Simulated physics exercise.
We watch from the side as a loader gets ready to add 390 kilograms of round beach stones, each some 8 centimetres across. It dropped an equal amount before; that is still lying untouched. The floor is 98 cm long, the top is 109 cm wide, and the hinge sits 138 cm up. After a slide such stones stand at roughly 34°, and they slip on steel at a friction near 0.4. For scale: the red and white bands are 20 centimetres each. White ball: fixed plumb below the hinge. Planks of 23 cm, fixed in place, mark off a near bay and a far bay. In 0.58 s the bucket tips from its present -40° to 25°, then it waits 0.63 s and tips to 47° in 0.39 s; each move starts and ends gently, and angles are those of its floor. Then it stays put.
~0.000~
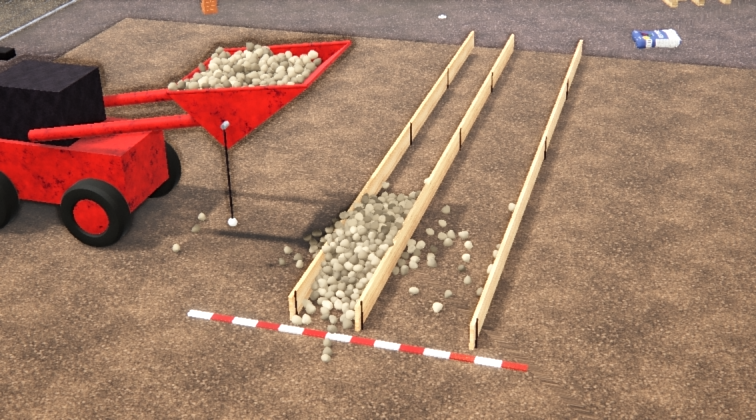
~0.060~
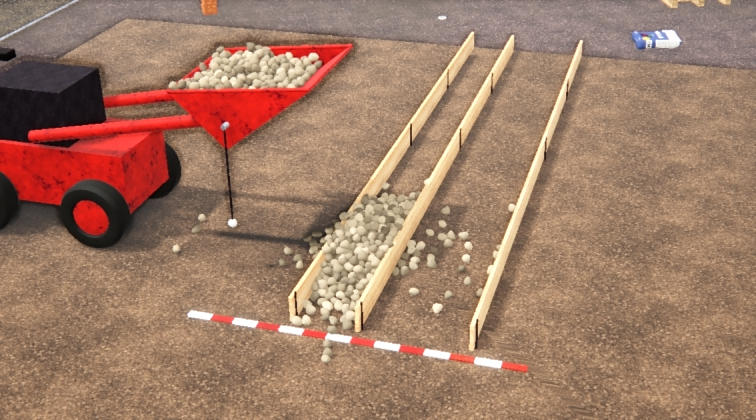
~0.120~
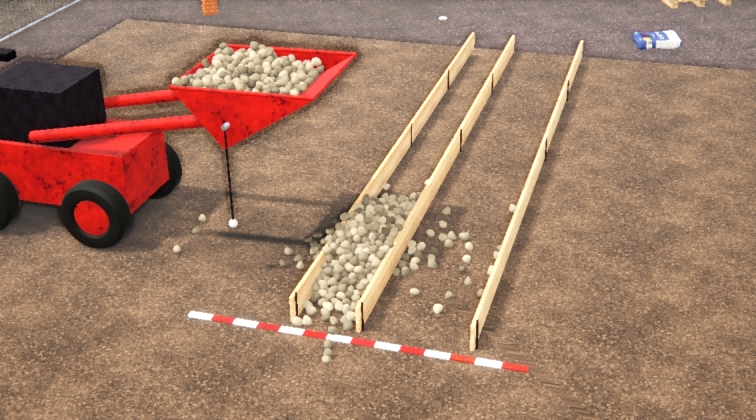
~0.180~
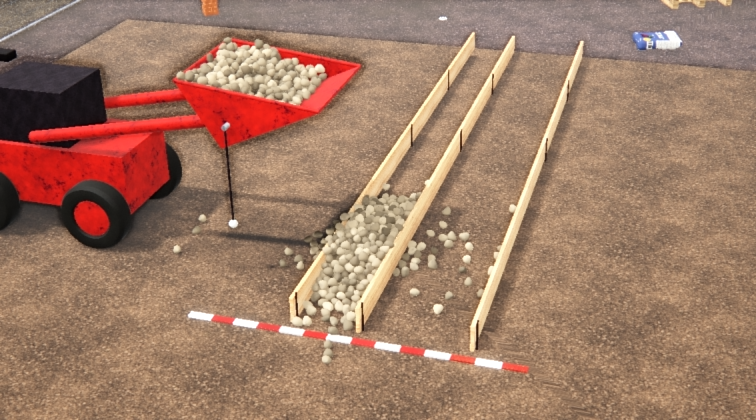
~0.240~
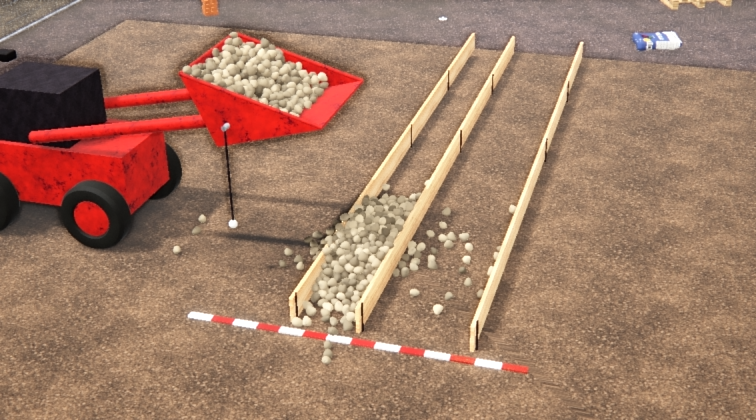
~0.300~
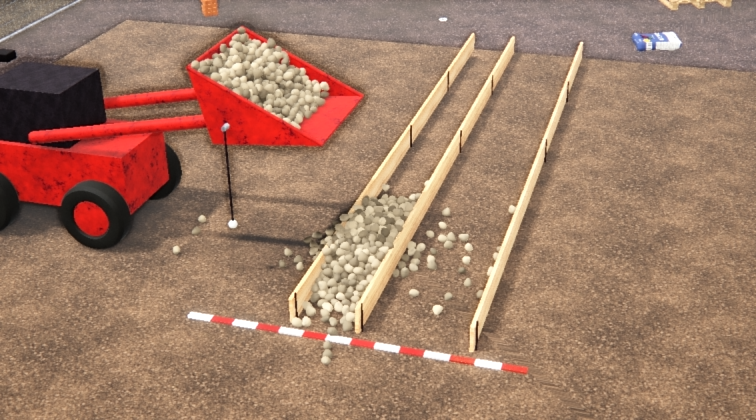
A red loader slowly tilts its bucket of pale stones downward to the right.
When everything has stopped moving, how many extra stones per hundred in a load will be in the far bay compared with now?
About 44 per hundred.
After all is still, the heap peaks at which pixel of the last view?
Around (365, 218).
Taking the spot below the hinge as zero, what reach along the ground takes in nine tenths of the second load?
Roughly 200 cm ahead of it.
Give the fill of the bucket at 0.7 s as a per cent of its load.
100 %.
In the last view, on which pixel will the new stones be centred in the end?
Roughly pixel (382, 249) in the last view.
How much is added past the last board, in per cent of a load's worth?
About 0 per cent.
After 0.4 s the floor is at 14°; in per cent of one load, 100 in the bucket, 3 short of the bays, 92 in the near bay, 5 in the far bay; the foremost stones are at (486, 261).
After 0.7 s the floor is at 25°; in per cent of one load, 99 in the bucket, 5 short of the bays, 92 in the near bay, 5 in the far bay; the foremost stones are at (486, 261).
After 2.0 s the floor is at 47°; in per cent of one load, 0 in the bucket, 23 short of the bays, 129 in the near bay, 48 in the far bay; the foremost stones are at (492, 275).
After 4.7 s the floor is at 47°; in per cent of one load, 0 in the bucket, 25 short of the bays, 126 in the near bay, 49 in the far bay; the foremost stones are at (489, 283). Net gain in the far bay, 44.
